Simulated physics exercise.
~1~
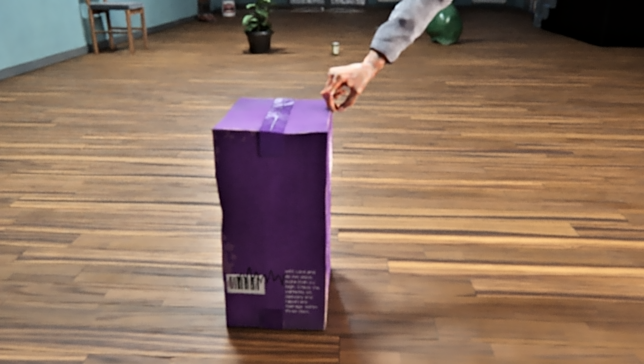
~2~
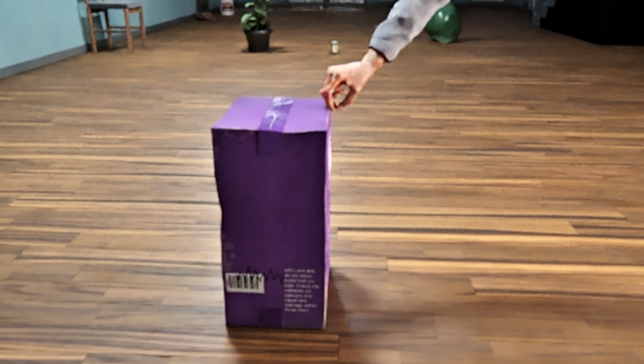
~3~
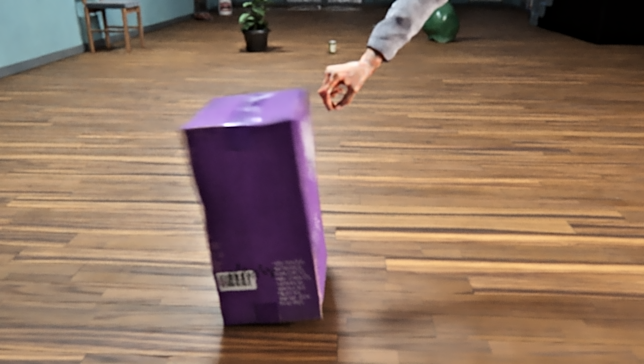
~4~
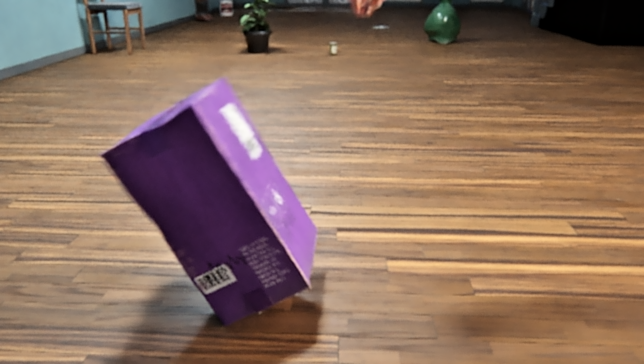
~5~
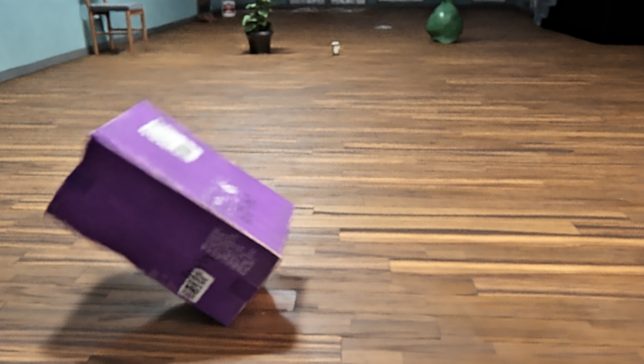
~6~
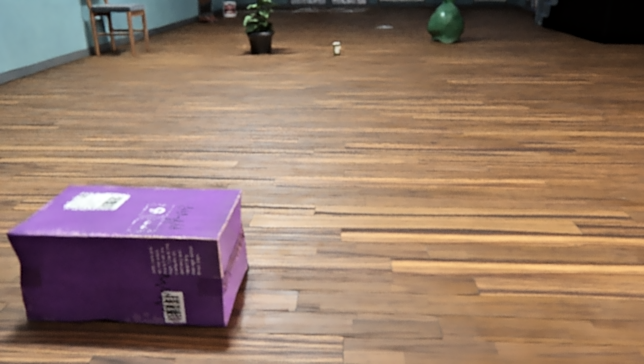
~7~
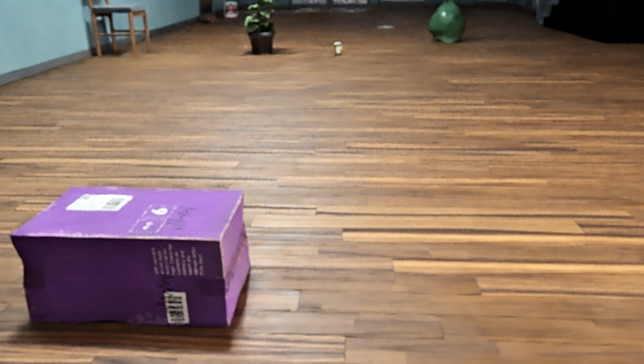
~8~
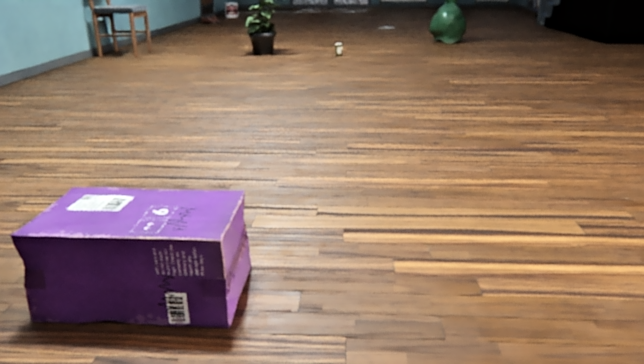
On a wooden floor, a hand pushes a tall purple box leftward onto its side.
